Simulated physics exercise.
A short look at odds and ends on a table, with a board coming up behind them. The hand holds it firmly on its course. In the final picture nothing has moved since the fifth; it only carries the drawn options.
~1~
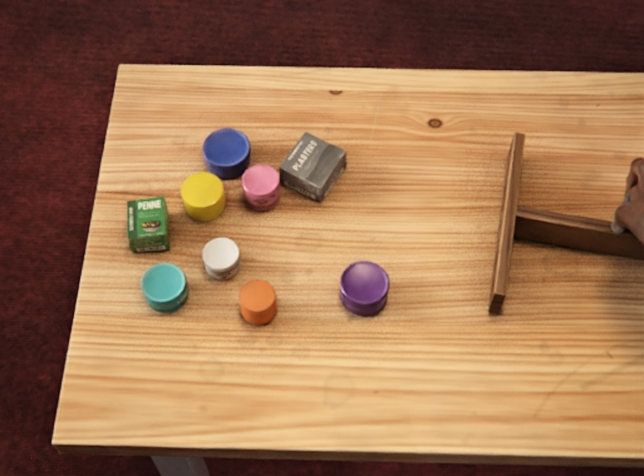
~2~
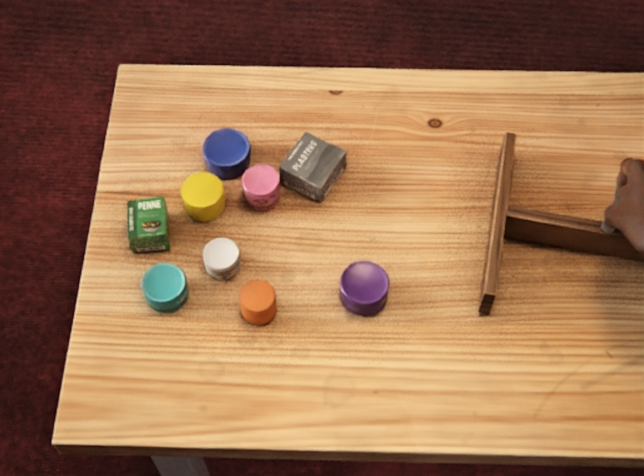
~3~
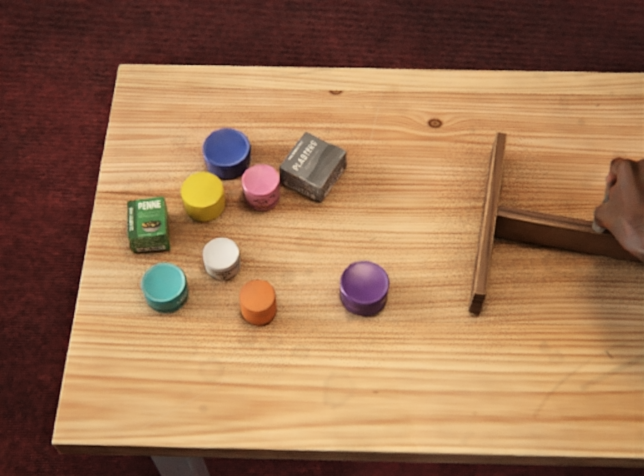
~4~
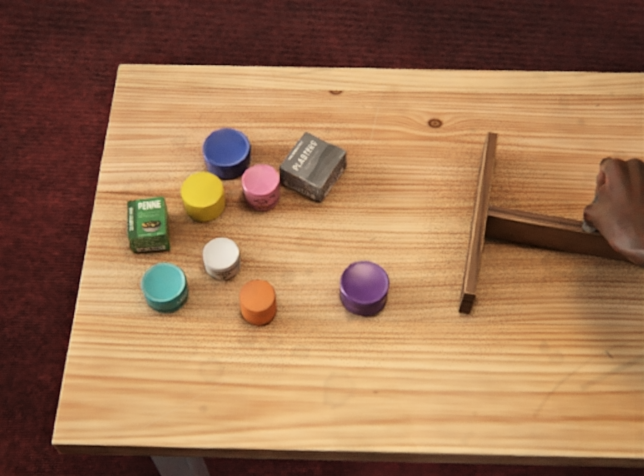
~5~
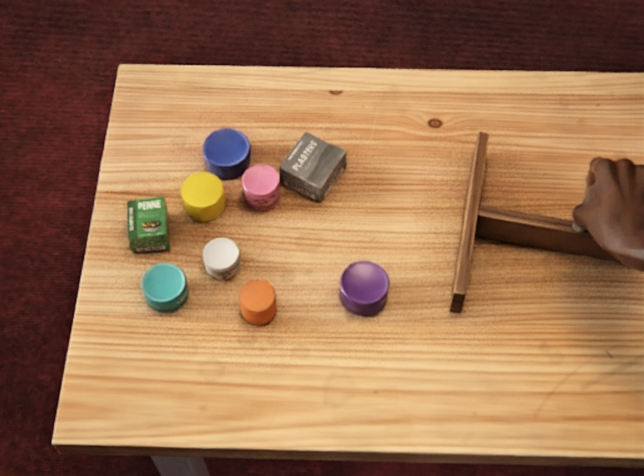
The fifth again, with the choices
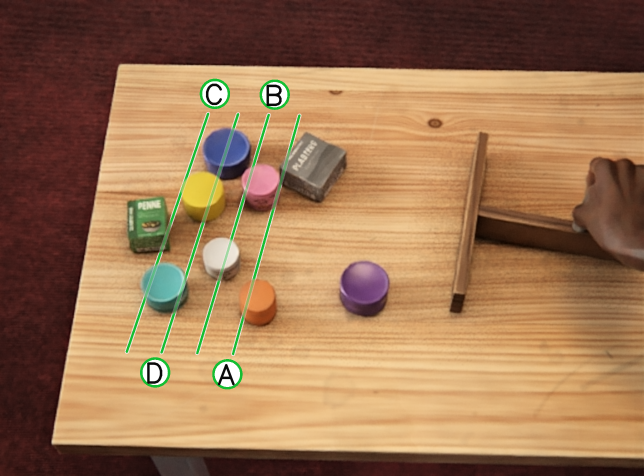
A hand at the right edge grips the handle of a brown T-shaped wooden board on a pale wooden table above a dark red carpet, seen from overhead. To the left sit blue, yellow, pink, white, turquoise and orange tubs, a green packet and a dark grey box, with a purple tub nearer the board. The hand slides the board slowly leftward, while the other objects and the camera stay still.
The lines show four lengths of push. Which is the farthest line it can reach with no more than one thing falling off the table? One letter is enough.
As far as mark C.
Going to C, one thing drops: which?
The green packet.
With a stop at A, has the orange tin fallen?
No.
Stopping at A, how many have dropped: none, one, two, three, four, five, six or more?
In all, none.
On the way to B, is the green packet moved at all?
Yes.
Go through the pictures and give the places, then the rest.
Pink jar (262, 188); orange tin (258, 302); purple tub (364, 289), in the first picture.
Board (502, 209); yellow pot (203, 197), in the second picture.
Board (491, 209); green packet (148, 225), in the third picture.
Board (482, 209); turquoise tub (165, 288), in the fourth picture.
Board (473, 208); pink jar (262, 188); orange tin (258, 302); purple tub (364, 289), in the fifth picture.
On the marked copy, A at (269, 226); B at (236, 225); C at (170, 224); D at (203, 224).
Taking C. A third of the way, board (363, 206); purple tub (318, 282); green packet (148, 225).
Two thirds of the way, board (253, 204); green packet (143, 222); white tub (177, 247).
When it is over, board (170, 203); green packet over the edge; blue jar (123, 138); one fallen.
As for the rest, A is within the limit but short; B is within the limit but short; D is within the limit but short.
